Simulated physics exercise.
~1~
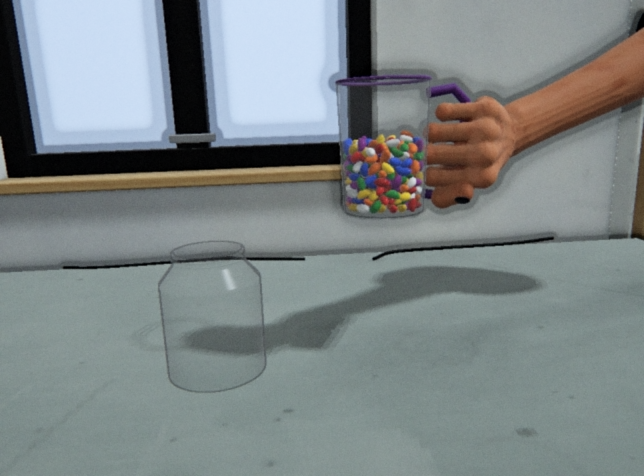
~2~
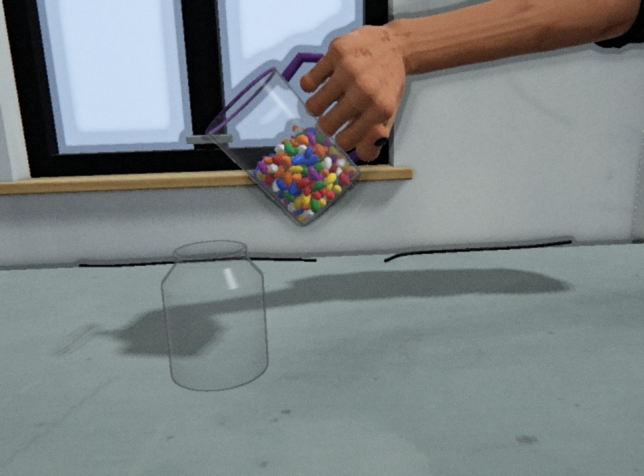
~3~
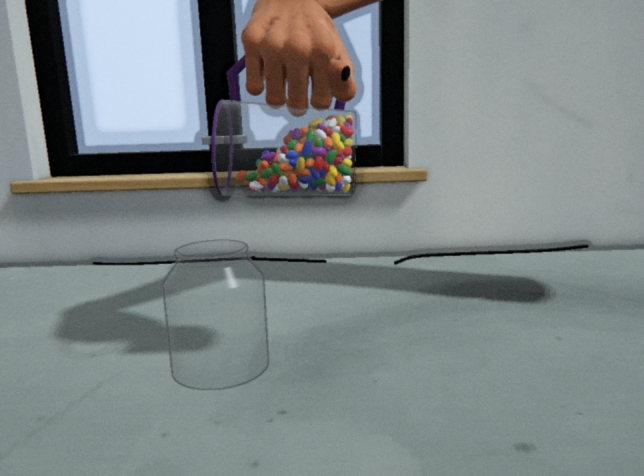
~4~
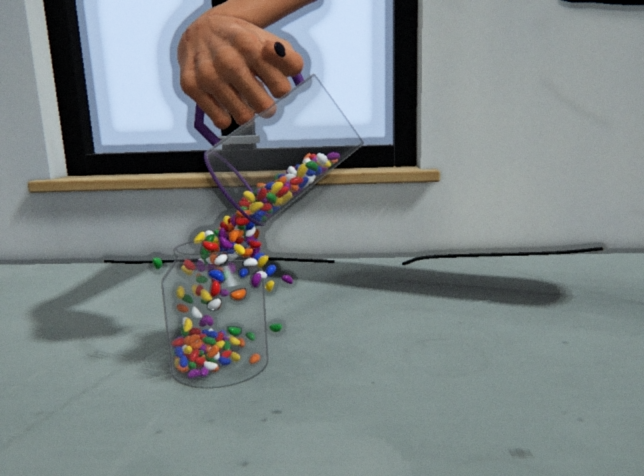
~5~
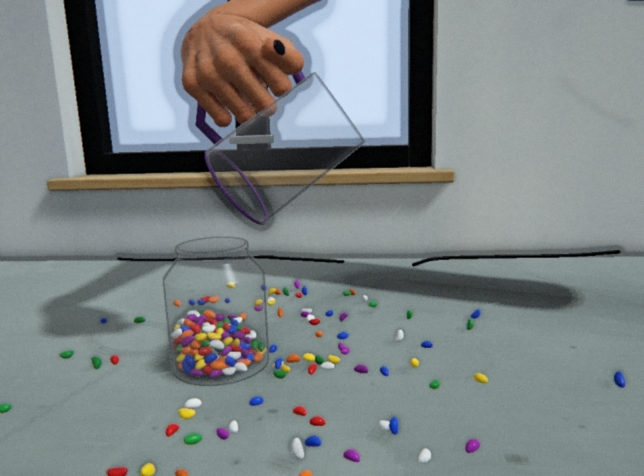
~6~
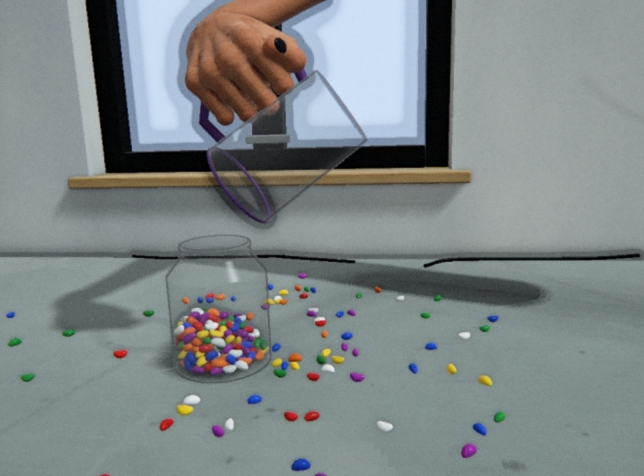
On a grey tabletop by a window, a hand tips jelly beans from a clear cup into a jar, many scattering outside.
